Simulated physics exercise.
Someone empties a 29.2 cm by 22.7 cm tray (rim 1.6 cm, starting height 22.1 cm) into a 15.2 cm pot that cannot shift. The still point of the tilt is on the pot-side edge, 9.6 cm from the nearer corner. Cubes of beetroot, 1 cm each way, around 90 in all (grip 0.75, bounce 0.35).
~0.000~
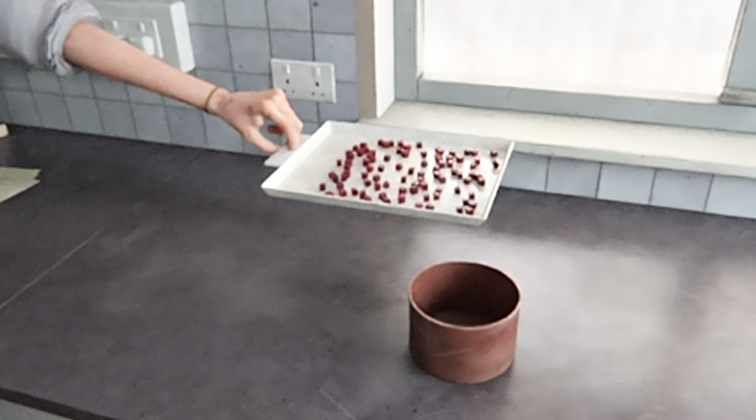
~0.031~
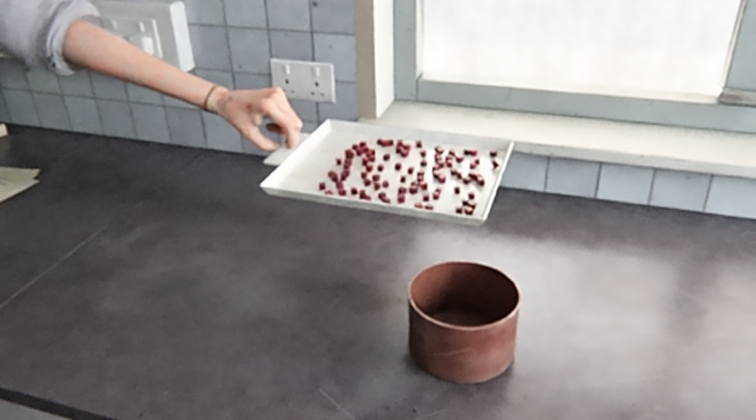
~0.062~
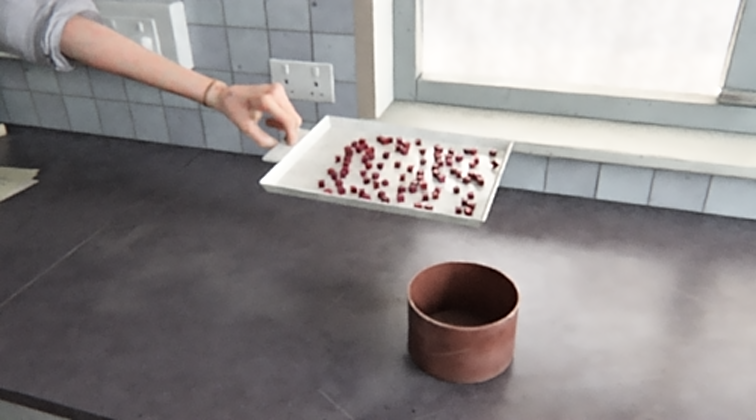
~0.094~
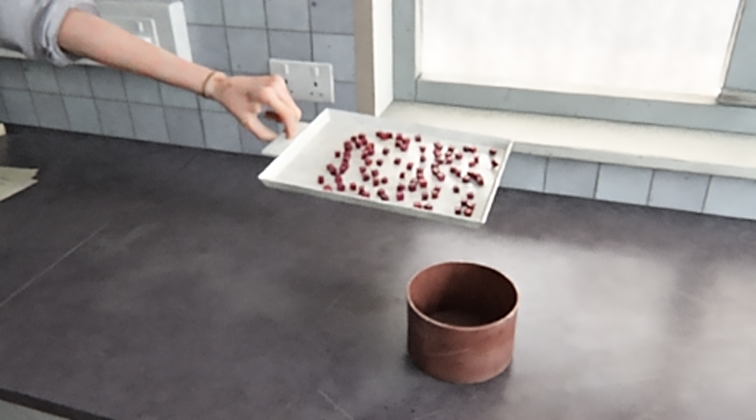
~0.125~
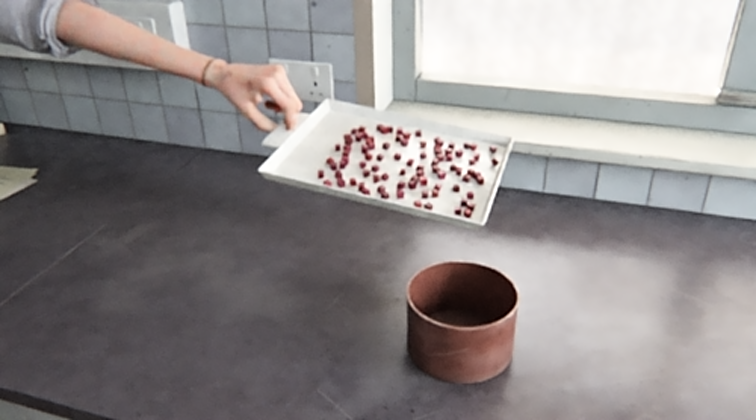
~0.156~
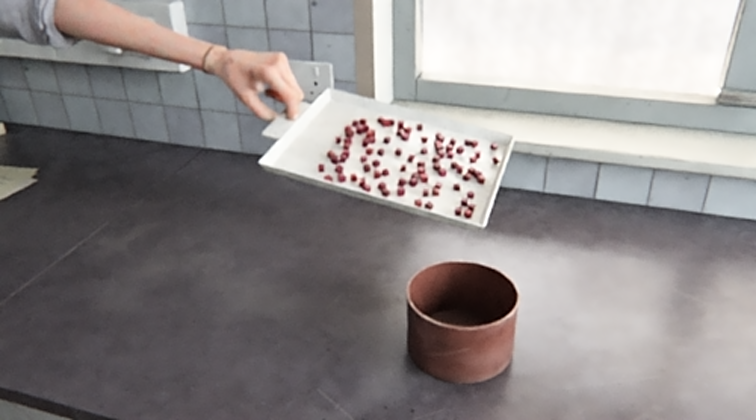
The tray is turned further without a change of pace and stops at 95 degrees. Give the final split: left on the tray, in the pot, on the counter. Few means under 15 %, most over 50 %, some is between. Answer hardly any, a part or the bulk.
Tray: Hardly any, pot: The bulk, counter: A part.
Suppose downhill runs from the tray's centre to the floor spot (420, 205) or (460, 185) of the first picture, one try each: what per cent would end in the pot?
Some 90 and 20 per cent.
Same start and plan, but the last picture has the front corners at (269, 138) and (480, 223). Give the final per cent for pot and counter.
Pot 35, counter 65.
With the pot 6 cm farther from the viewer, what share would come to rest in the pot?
It would be near 15 per cent.
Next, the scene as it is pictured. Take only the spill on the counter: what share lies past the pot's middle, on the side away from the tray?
About 100 per cent.
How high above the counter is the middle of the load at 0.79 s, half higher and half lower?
Roughly 16 cm.
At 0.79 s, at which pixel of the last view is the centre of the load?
At about (497, 264).
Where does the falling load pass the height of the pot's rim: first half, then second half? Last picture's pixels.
First near (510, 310), later near (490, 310).
Then, at 0.54 s, tilt 52 degrees; the tray holds 100 %, the pot 0 %.
Then, at 0.79 s, tilt 79 degrees; the tray holds 30 %, the pot 15 %.
After 1.15 s, tilt 95 degrees; the tray holds 0 %, the pot 60 %.
By 2.2 s all is still; tray 0 %, pot 60 %, counter 40 %.
